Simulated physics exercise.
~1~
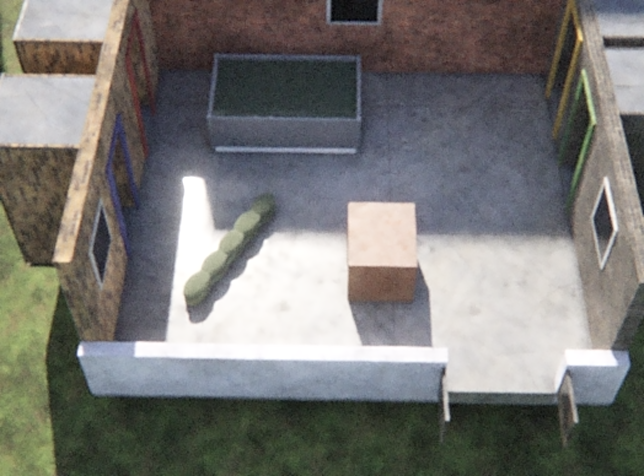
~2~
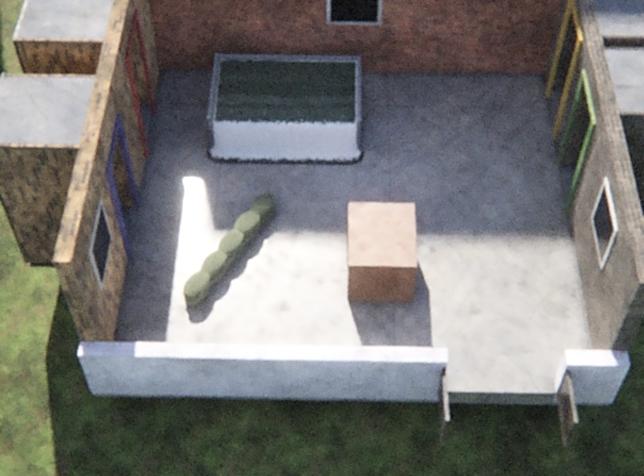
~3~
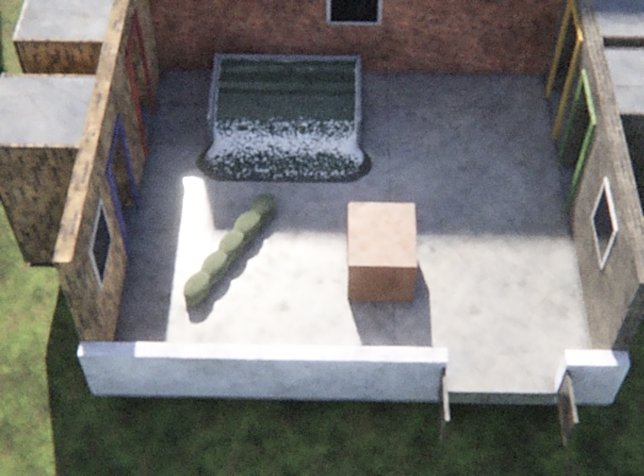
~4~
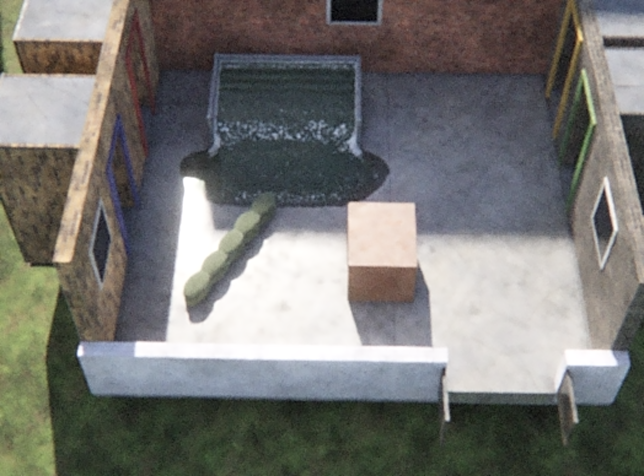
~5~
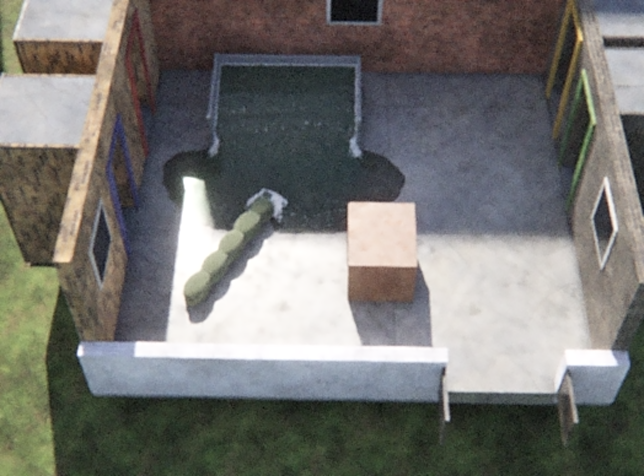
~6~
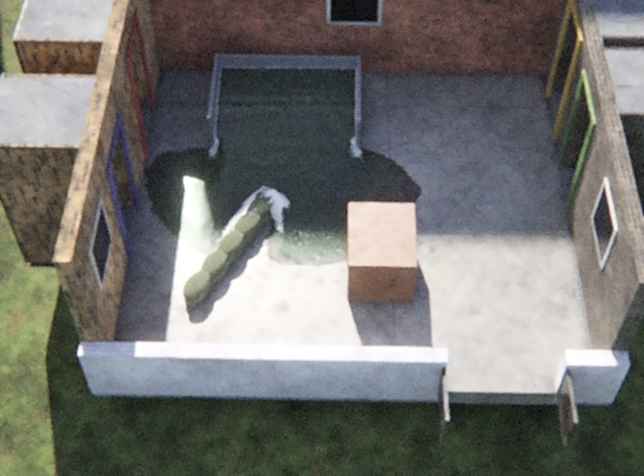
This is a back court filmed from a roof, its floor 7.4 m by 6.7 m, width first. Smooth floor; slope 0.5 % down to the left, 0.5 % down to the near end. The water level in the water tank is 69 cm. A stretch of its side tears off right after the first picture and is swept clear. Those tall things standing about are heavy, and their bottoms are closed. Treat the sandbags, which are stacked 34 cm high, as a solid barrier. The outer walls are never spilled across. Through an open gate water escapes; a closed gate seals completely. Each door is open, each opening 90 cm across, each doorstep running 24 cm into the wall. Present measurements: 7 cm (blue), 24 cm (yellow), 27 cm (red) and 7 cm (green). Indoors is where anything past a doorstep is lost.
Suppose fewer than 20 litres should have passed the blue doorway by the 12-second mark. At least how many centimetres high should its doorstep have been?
I would say at least 16 cm.
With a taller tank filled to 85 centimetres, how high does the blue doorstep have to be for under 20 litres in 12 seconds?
The step needs to be some 19 cm.
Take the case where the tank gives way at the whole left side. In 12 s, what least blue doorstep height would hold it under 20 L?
It needs to be about 7.5 cm high.
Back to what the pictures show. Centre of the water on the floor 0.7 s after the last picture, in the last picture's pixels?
The water's centre is at about (280, 179).
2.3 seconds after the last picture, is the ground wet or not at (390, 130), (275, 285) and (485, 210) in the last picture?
Listed order - unwetted, soaked through, soaked through.
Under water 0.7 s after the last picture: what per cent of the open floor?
35 %.
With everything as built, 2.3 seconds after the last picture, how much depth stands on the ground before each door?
Blue door 18 cm, yellow door 0 cm, red door 0 cm, green door 0 cm.
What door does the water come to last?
Answer: Yellow.
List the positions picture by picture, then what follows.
The first frame shows the water tank at (286, 90) is whole and still, 69 cm deep; the blue door at (123, 191) is dry.
In the second frame, the gap is at (285, 138), the front 0.3 m out at (216, 159); the back of the water tank holds 69 cm.
In the third frame, water pours out at (285, 140) and has run 0.7 m, to (218, 176); about 13 cm deep outside, 67 cm at the back.
In the fourth frame, the front is at (218, 200), 1.2 m from the gap at (285, 141); 3.8 m2 of floor is wet, 60 cm left at the back.
In the fifth frame, the front is at (226, 227), 1.8 m from the gap at (285, 141); 5.9 m2 of floor is wet, 59 cm left at the back.
In the sixth frame, the front is at (285, 260), 2.5 m from the gap at (285, 141); 8.2 m2 of floor is wet, 53 cm left at the back; 0.6 m in a straight line remain to the blue door at (123, 191).
Then, 0.7 s after the last picture water covers 35 % of the floor, deepest (41 cm) near (274, 201); 10 cm at the blue door, 0 litres in over its 7 cm doorstep.
Then, 2.3 s after the last picture water covers 60 % of the floor, deepest (43 cm) near (204, 373); 18 cm at the blue door, 51 litres in over its 7 cm doorstep.
Then, 11.3 s after the last picture water covers 95 % of the floor, deepest (11 cm) near (367, 127); 8 cm at the blue door, 133 litres in over its 7 cm doorstep.
At the blue door as built, the water peaked near 19 cm, 2.1 s after the last picture.
Run again over the same 12 s with other heights there, 28 litres in over 14.5 cm, 8 litres over 20 cm. The limit of 20 litres is kept from about 16 cm up.
